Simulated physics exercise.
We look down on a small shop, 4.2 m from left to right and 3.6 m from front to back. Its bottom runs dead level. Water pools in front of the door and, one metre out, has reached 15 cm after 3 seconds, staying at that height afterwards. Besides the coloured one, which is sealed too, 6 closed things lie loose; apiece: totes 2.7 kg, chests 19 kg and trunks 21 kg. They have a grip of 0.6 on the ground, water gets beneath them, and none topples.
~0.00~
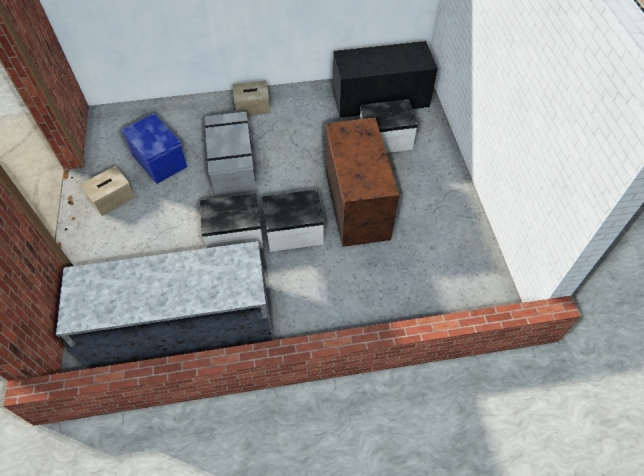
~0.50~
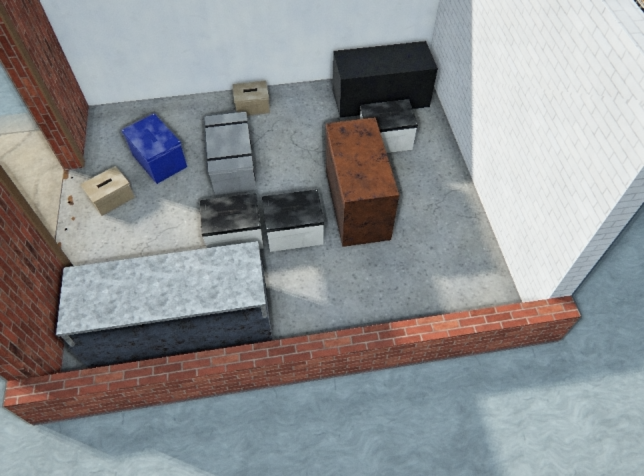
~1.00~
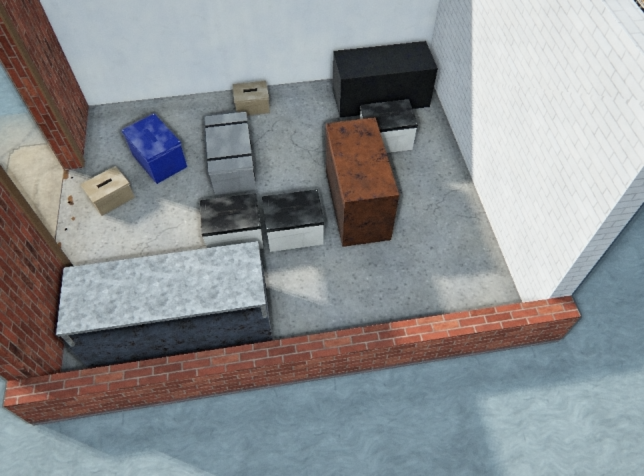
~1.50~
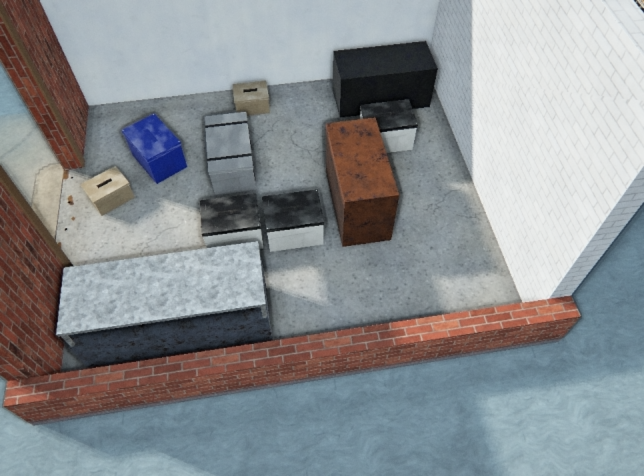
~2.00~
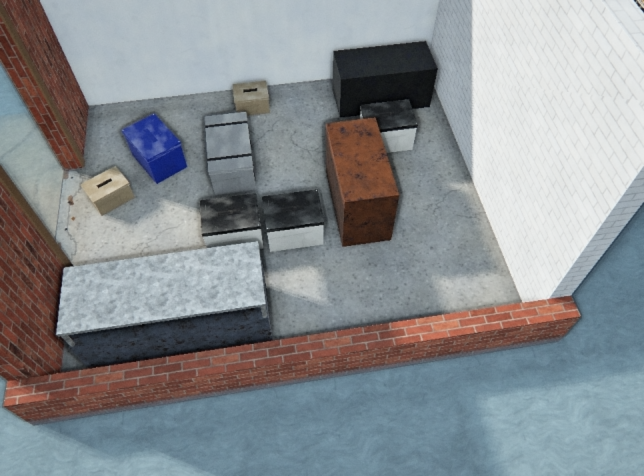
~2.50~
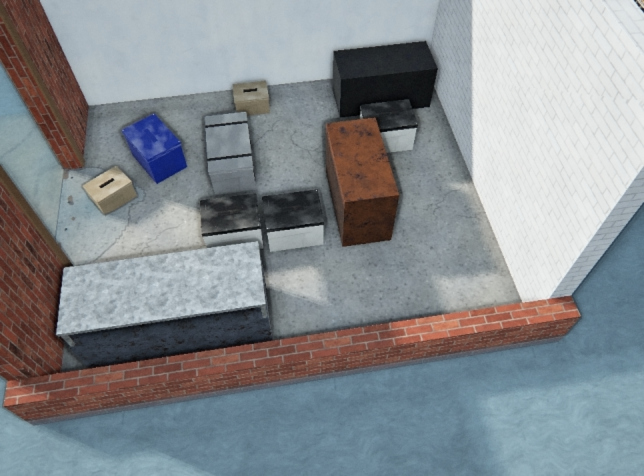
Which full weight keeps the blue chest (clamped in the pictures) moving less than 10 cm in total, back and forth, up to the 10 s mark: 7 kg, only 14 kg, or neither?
Neither does it.
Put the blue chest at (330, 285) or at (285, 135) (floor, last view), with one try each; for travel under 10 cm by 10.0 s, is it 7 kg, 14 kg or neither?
For the first spot only the heavier suffices, for the second both come up short.
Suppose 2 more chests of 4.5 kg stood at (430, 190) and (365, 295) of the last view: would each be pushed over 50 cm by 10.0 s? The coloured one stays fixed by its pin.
In that order: Short of it, past it.
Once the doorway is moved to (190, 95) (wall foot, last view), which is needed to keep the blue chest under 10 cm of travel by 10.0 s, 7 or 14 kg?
Under that change no listed mass suffices.
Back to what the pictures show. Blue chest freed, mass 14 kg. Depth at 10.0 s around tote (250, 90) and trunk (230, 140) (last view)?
11 and 11 cm.
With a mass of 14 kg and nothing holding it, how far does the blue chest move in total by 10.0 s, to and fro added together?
Total path: Around 120 cm.
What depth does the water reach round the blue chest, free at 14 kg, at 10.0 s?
About 8 cm.
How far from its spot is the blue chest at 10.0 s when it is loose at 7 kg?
Shift: About 60 cm.
After 3.5 s the blue chest would be 9 cm from its start with 7 kg and 0 cm from its start with 14 kg; 4 cm of water round it then.
After 4.5 s the blue chest would be 55 cm from its start with 7 kg and 27 cm from its start with 14 kg; 5 cm of water round it then.
After 7.0 s the blue chest would be 102 cm from its start with 7 kg and 84 cm from its start with 14 kg; 5 cm of water round it then.
After 10.0 s the blue chest would be 62 cm from its start with 7 kg and 64 cm from its start with 14 kg; 8 cm of water round it then.
